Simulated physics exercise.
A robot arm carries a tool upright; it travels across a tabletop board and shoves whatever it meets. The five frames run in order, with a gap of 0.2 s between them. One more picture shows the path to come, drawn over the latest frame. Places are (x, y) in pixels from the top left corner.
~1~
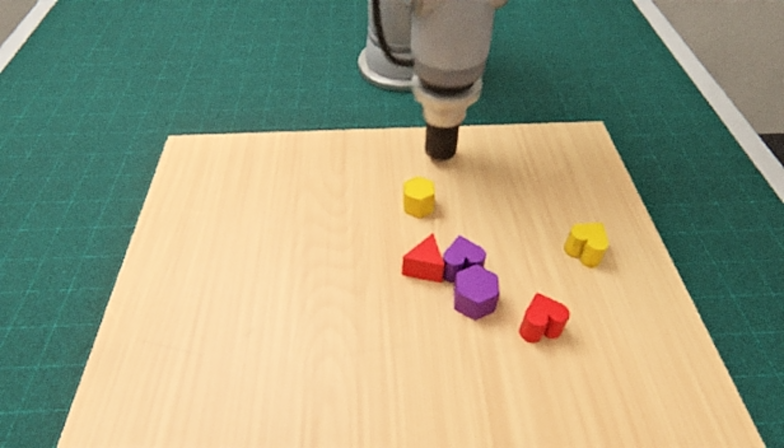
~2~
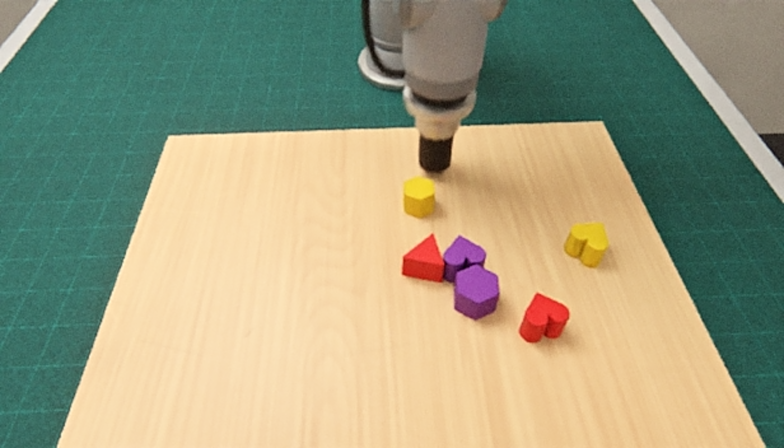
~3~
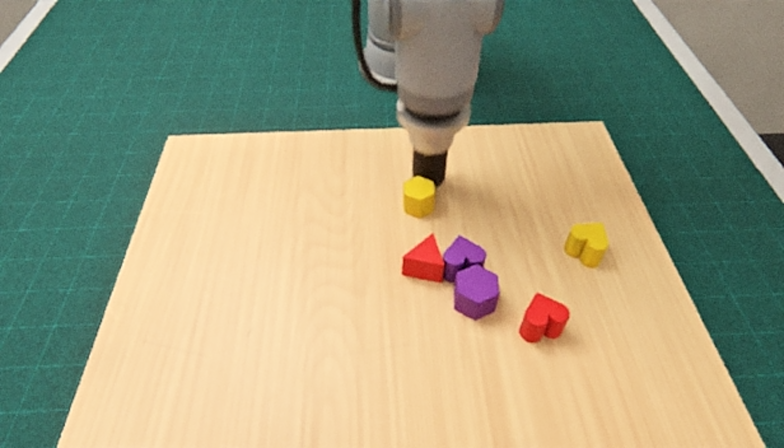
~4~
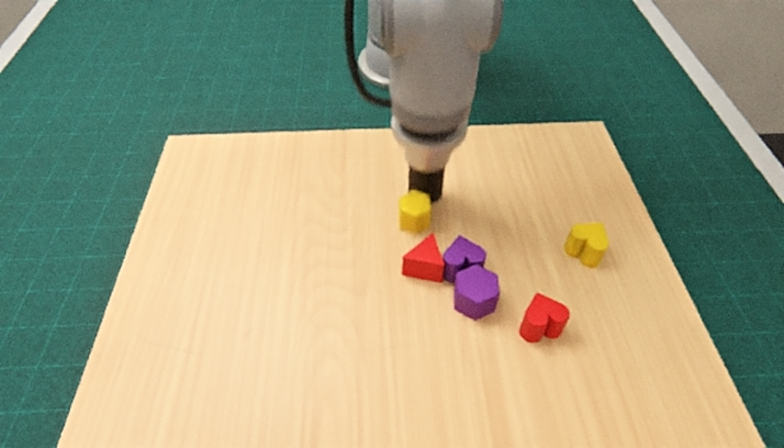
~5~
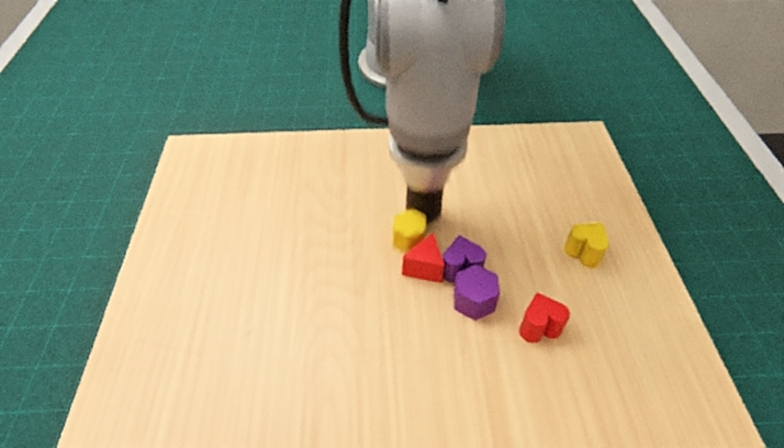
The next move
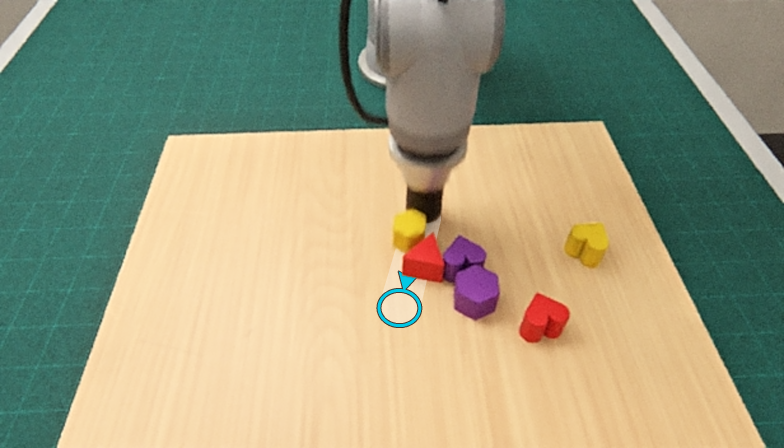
A robot arm lowered its dark tip toward a yellow six-sided block on a wooden board, then nudged it a short way down and slightly left, close to the red triangle.
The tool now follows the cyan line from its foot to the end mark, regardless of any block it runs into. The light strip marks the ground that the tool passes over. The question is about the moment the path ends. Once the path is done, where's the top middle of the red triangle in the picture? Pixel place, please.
That would be at about pixel (437, 284).
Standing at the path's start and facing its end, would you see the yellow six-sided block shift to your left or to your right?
Moves right.
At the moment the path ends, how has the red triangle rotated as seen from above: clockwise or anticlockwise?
Verdict: Counterclockwise.
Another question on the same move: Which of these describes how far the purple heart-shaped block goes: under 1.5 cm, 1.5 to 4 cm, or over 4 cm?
Up to 1.5 cm.
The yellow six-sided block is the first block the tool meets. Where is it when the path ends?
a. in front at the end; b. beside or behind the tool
My pick is b.
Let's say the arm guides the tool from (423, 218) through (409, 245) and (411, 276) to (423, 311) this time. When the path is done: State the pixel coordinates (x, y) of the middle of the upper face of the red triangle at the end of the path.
It should be at (457, 306) by then.
The drawn path runs in a line from (423, 218) to (399, 308).
The first path, step by step. One third of the way, tool (416, 238); yellow six-sided block (394, 248); red triangle (428, 255).
Two thirds of the way, tool (408, 268); yellow six-sided block (374, 269), turned 40° clockwise; red triangle (436, 273).
At the end, tool (399, 301); yellow six-sided block (363, 274), turned 65° clockwise; red triangle (437, 284), turned 30° anticlockwise; purple heart-shaped block not moved; purple six-sided block (482, 285), turned 15° anticlockwise.
